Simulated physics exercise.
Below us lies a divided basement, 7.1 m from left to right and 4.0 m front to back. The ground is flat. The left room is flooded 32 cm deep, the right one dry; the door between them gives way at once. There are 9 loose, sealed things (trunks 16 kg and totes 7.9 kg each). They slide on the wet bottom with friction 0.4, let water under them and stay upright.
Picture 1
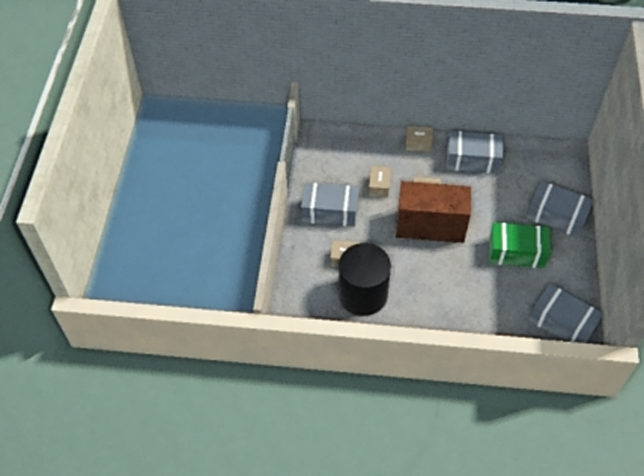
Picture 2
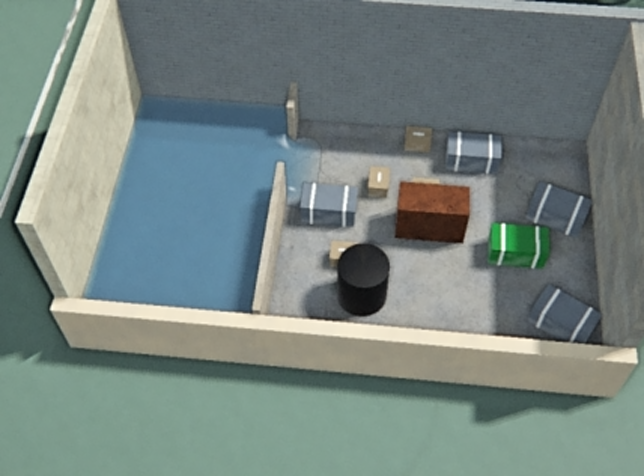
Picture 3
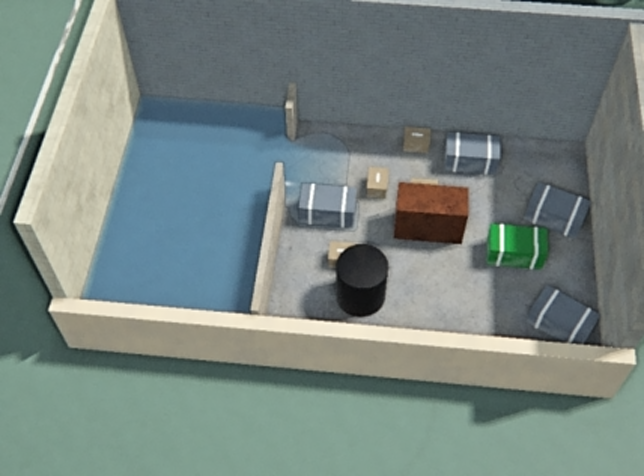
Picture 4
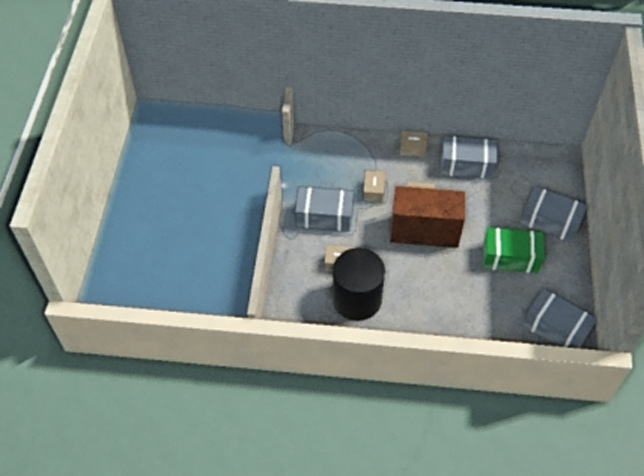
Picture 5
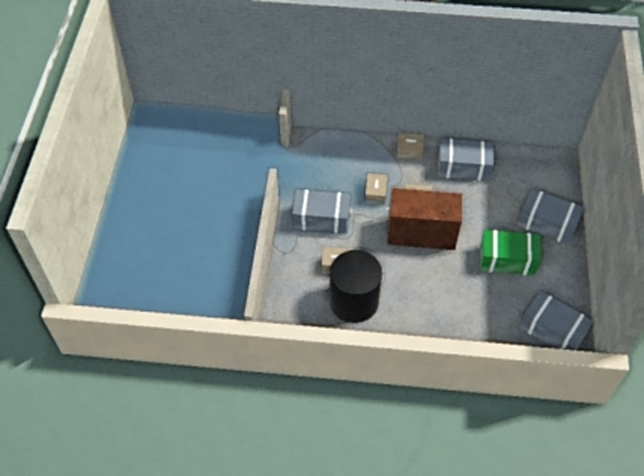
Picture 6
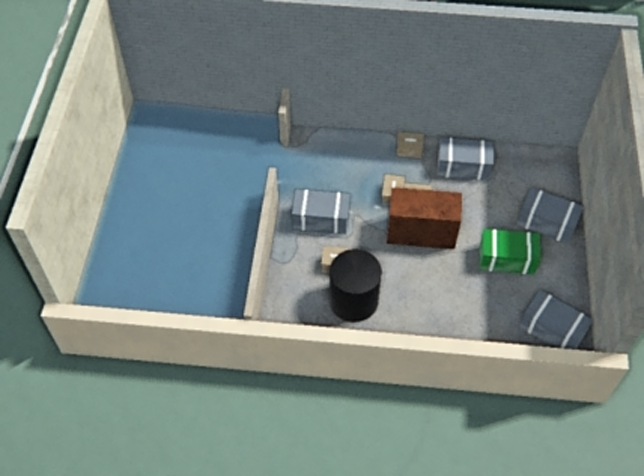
To begin with, blue water fills the left room of a divided basement, while trunks, small boxes, a brown block and a black cylinder stand on the dry right side. Part of the dividing wall opens and water spreads rightward across the floor; one small box shifts right, toward the brown block.
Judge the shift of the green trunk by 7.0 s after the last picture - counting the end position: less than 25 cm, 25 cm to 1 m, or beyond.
The green trunk gets carried off.
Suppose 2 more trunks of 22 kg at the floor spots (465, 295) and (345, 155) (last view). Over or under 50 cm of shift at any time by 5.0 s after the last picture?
In that order: Under, past it.
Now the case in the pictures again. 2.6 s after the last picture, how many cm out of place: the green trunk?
About 0 cm.
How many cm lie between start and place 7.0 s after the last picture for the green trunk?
About 150 cm.
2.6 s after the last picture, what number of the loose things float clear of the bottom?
I count 4.
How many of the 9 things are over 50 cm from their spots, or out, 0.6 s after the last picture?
By then 1.
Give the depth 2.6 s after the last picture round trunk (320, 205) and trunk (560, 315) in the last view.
About 3 and 0 cm.
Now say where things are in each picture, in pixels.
In the first picture, the green trunk at (522, 238), on the bottom; water covers 10.0 m2; 0 of 9 have shifted.
In the second picture, the green trunk at (520, 239), on the bottom; 10.5 m2 under water; 0 of 9 have shifted.
In the third picture, the green trunk at (519, 239), on the bottom; 11.1 m2 under water; 0 of 9 have shifted.
In the fourth picture, the green trunk at (515, 243), on the bottom; 11.8 m2 under water; 0 of 9 have shifted.
In the fifth picture, the green trunk at (512, 245) rests on the ground; 12.6 m2 under water; 1 of 9 have shifted.
In the sixth picture, the green trunk at (512, 244), on the bottom; 13.2 m2 under water; 1 of 9 have shifted.
Then, 0.6 s after the last picture the green trunk is near (512, 244), 0.0 m from its start, aground; 0 afloat.
Then, 2.6 s after the last picture the green trunk is near (512, 245), 0.0 m from its start, aground; 4 afloat.
Then, 4.6 s after the last picture the green trunk is near (484, 276), 0.7 m from its start, aground; 6 afloat.
Then, 7.0 s after the last picture the green trunk is near (399, 253), 1.6 m from its start, afloat; 7 afloat.
